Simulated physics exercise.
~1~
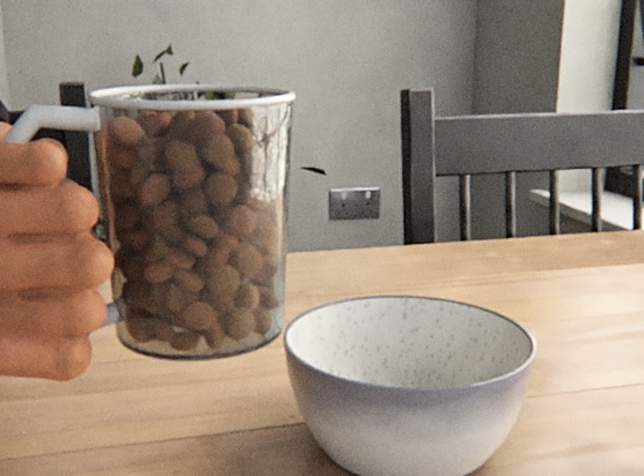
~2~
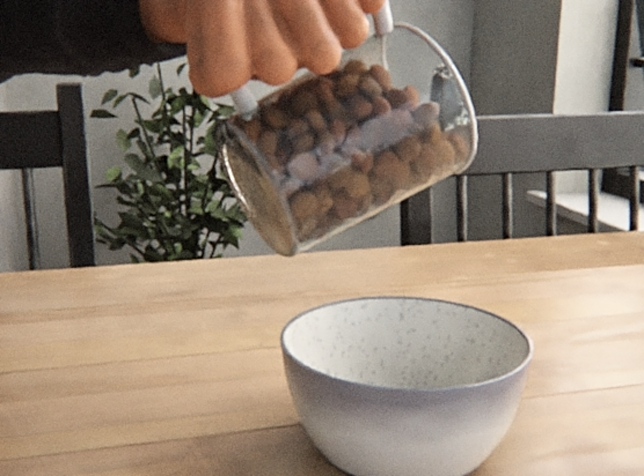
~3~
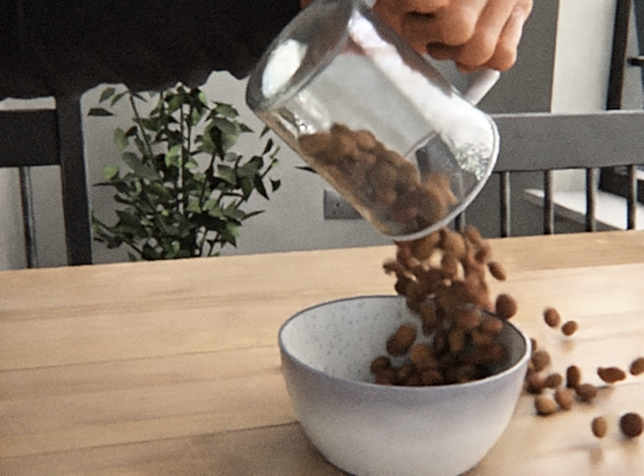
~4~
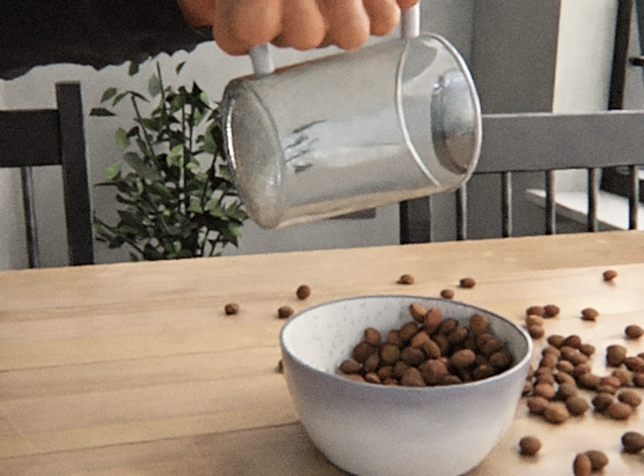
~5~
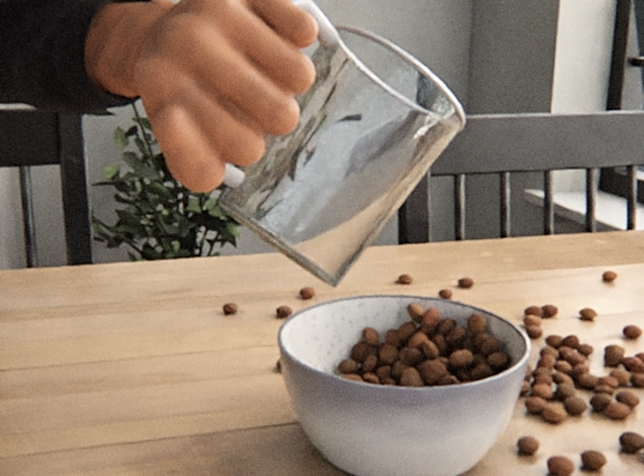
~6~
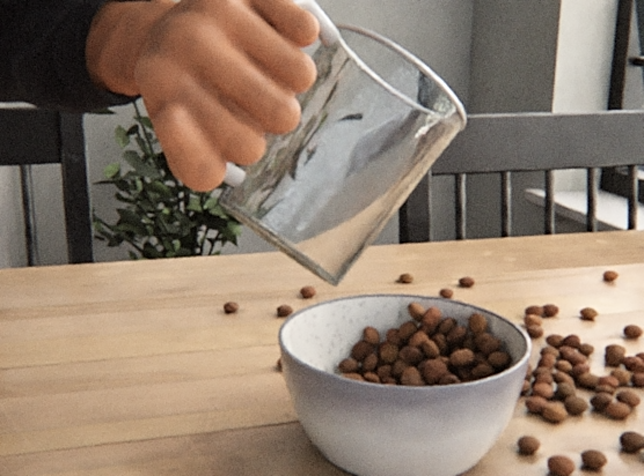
In this clip, a hand lifts a clear cup of brown kibble over a speckled bowl on a wooden table and tips it, spilling pieces into the bowl and across the table to the right, then tilts the empty cup partly back and holds it still.
